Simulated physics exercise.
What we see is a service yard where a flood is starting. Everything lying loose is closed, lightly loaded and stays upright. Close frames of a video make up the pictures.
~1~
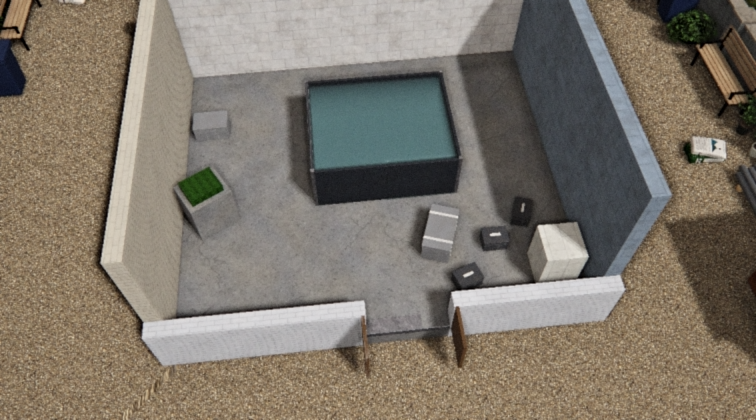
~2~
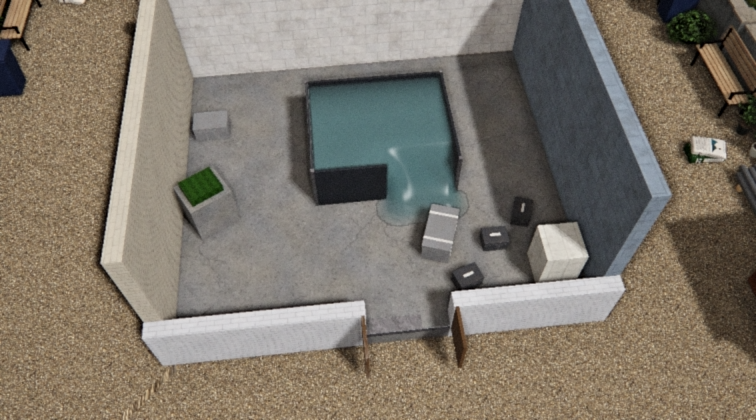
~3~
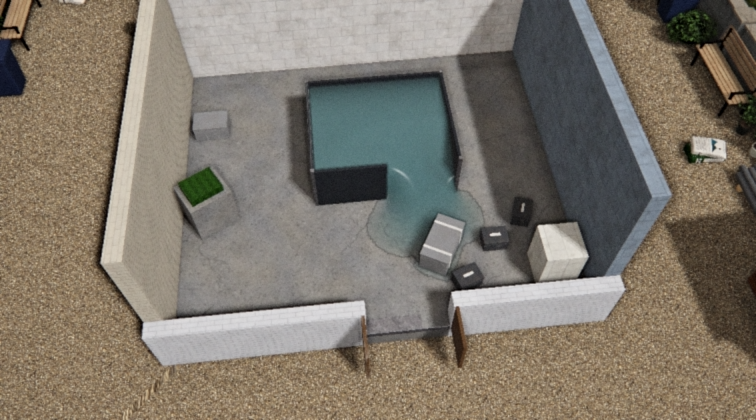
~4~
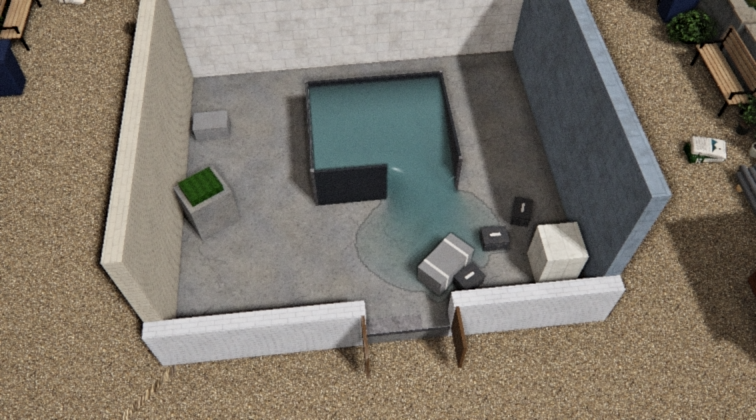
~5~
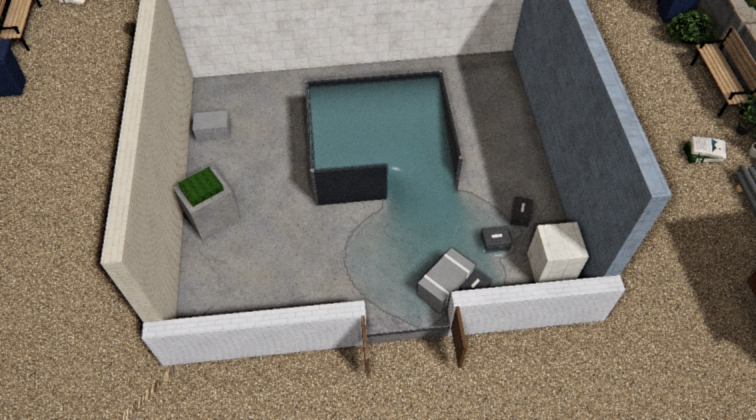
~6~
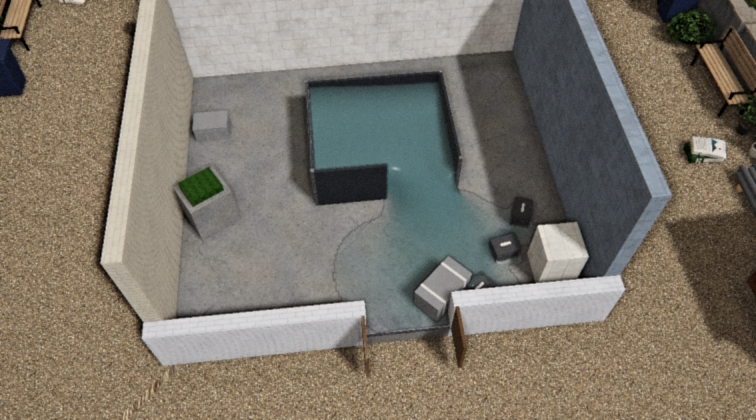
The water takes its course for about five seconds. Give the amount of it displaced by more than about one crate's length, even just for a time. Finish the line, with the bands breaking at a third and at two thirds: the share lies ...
The share lies at two thirds or above.
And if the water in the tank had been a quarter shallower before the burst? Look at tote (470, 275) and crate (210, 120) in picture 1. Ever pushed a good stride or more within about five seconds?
Covered that distance; fell short of it.
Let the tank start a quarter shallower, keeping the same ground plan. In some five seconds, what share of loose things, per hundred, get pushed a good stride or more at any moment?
Roughly 80 %.
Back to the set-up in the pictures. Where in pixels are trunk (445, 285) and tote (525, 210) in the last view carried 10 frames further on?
Estimated: (397, 316); (533, 182).
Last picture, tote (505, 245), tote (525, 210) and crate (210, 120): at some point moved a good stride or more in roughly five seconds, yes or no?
As listed: Travels that far, travels that far and falls short.
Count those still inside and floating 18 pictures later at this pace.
Total: 2.
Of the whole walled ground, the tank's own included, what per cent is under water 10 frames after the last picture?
Reading: About 40 %.
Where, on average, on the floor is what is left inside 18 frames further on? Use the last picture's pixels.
Centre estimate: Around (421, 192).
A moment on, 3 of 5 are well off their spots; 3 afloat.
Next, 4 of 5 are well off their spots; 3 afloat.
Later, 4 of 5 are well off their spots; 2 afloat.
In the end, 4 of 5 are well off their spots, and 4 have been at some point; 1 afloat.
